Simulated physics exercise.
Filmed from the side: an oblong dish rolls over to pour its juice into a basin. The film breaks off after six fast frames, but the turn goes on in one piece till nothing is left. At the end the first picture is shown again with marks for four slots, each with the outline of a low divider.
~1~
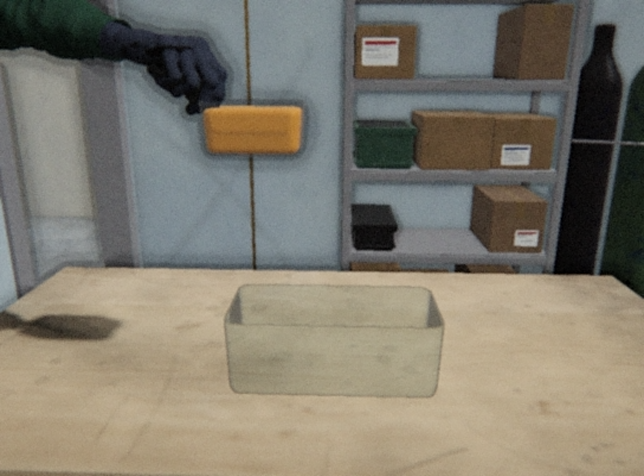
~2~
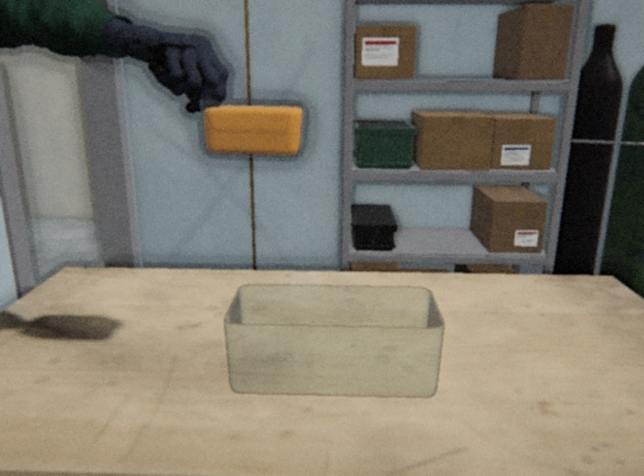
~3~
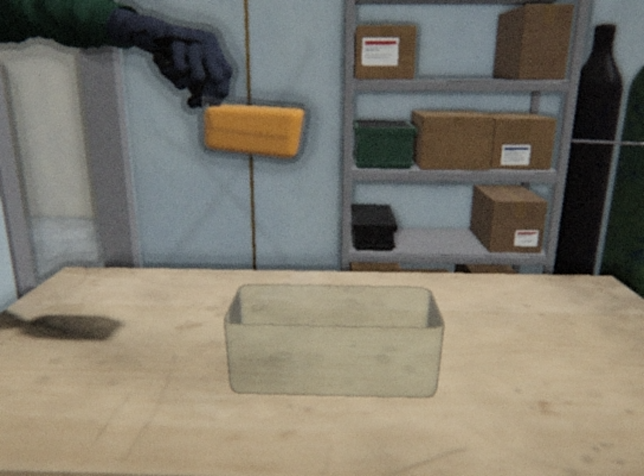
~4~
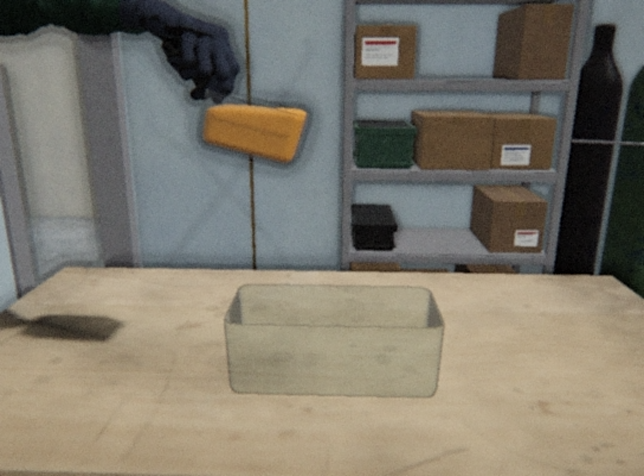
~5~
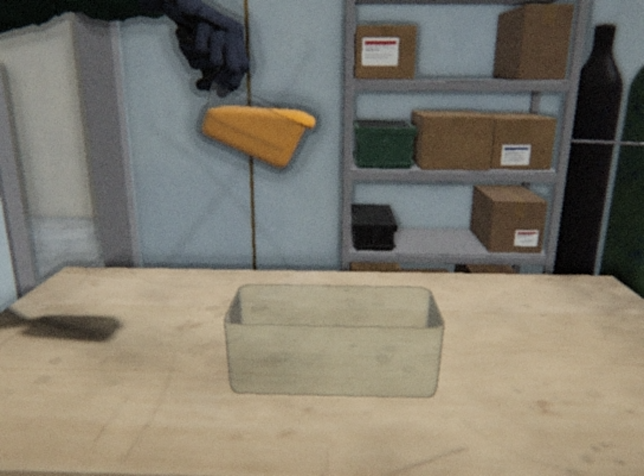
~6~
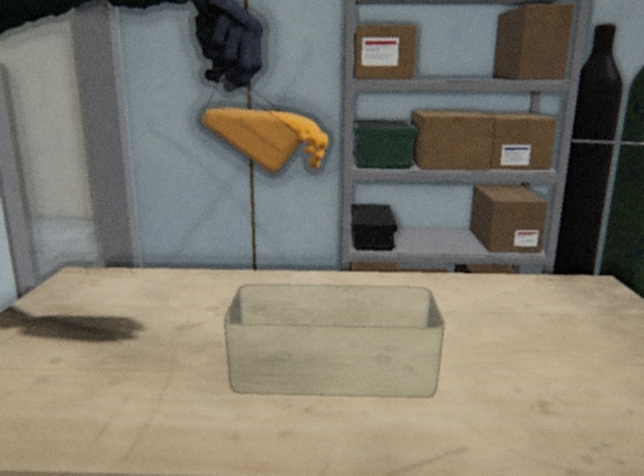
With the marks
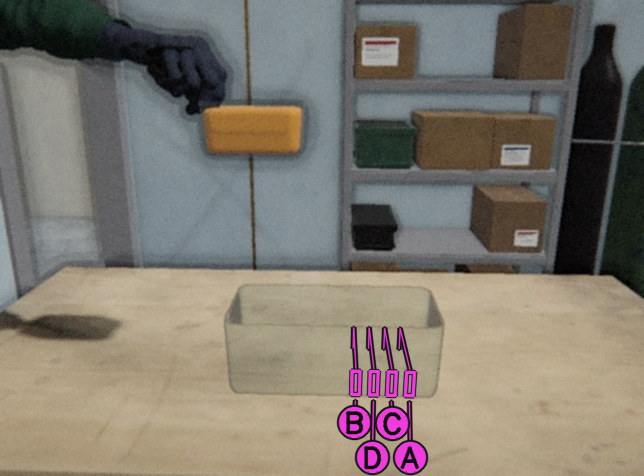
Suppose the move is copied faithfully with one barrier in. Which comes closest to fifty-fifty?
Use slot D.
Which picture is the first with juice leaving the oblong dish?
Picture 5.
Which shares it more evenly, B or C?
Here it is slot B.
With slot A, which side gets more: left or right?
The left one.
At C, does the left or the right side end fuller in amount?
The left one.
In magenta, A at (409, 401); B at (355, 400); C at (391, 401); D at (373, 401).
For slot A, about 87 % ends left of the wall and 8 % right of it; 5 % is lost outside.
For slot B, about 31 % ends left of the wall and 64 % right of it; 5 % is lost outside.
For slot C, about 81 % ends left of the wall and 13 % right of it; 6 % is lost outside.
For slot D, about 52 % ends left of the wall and 44 % right of it; 4 % is lost outside.
